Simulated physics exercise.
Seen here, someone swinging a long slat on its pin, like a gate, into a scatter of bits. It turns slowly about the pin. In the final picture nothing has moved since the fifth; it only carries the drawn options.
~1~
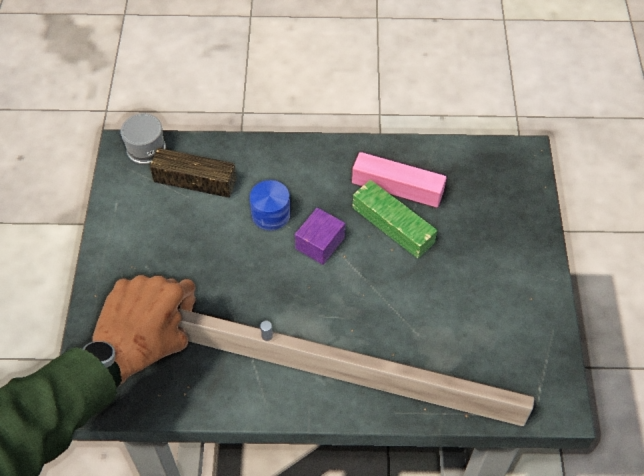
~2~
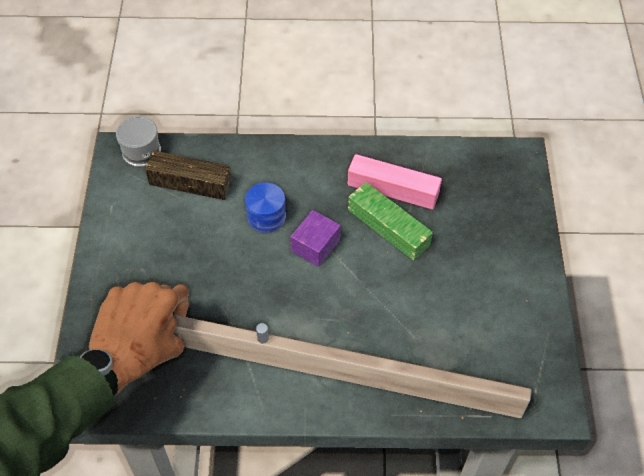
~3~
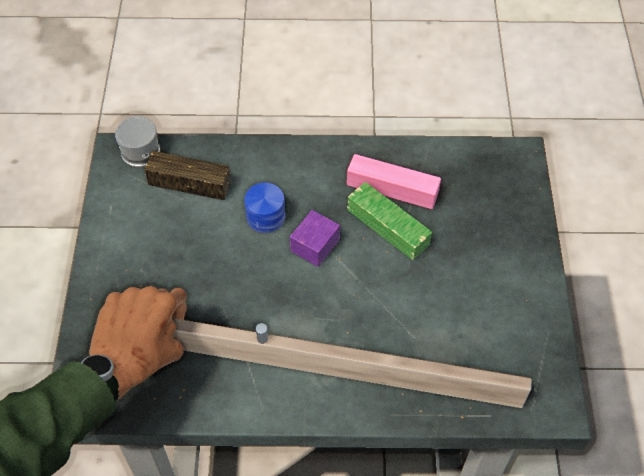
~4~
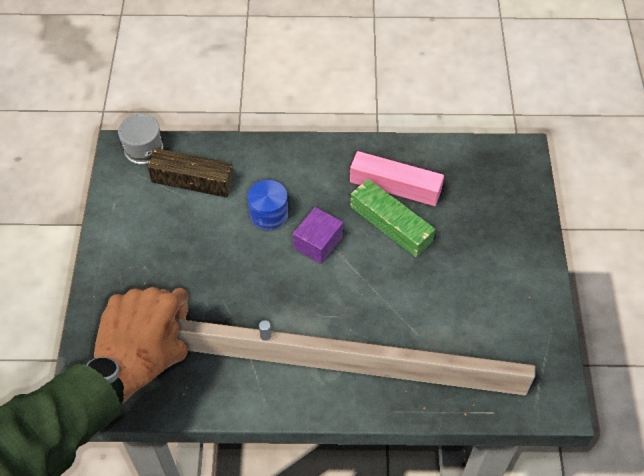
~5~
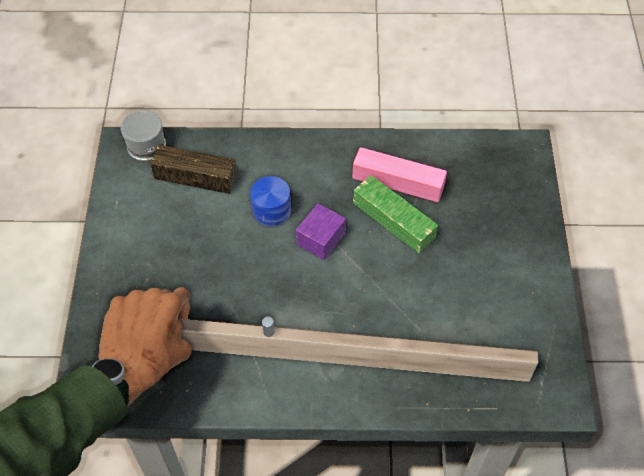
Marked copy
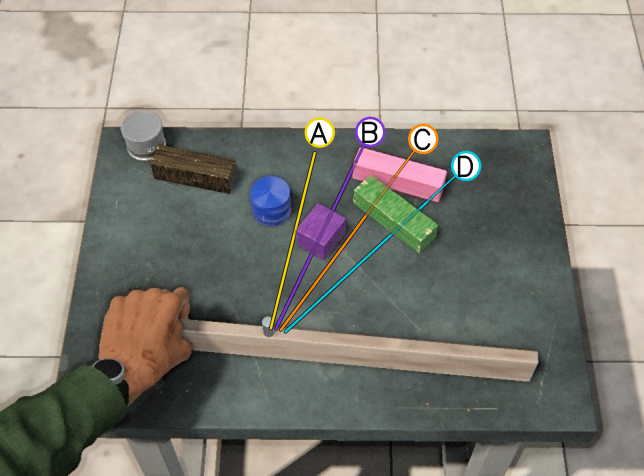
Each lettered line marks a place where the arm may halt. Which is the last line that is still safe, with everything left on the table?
It should halt at B.
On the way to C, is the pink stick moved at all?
Yes.
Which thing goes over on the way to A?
It is the pink stick.
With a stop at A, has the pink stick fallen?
Yes.
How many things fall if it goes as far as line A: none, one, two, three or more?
One.
On the marked copy, A at (294, 235); B at (318, 240); C at (341, 249); D at (362, 262).
Following B. Soon after the start, arm (397, 289); grey tin (144, 136); black bar (194, 169).
Later, arm (359, 245); pink stick (388, 162); green bar (365, 188).
In the end, arm (321, 225); pink stick (335, 124); green bar (305, 163); nothing has fallen.
As for the rest, A drops the pink stick; C is safe but short; D is safe but short.
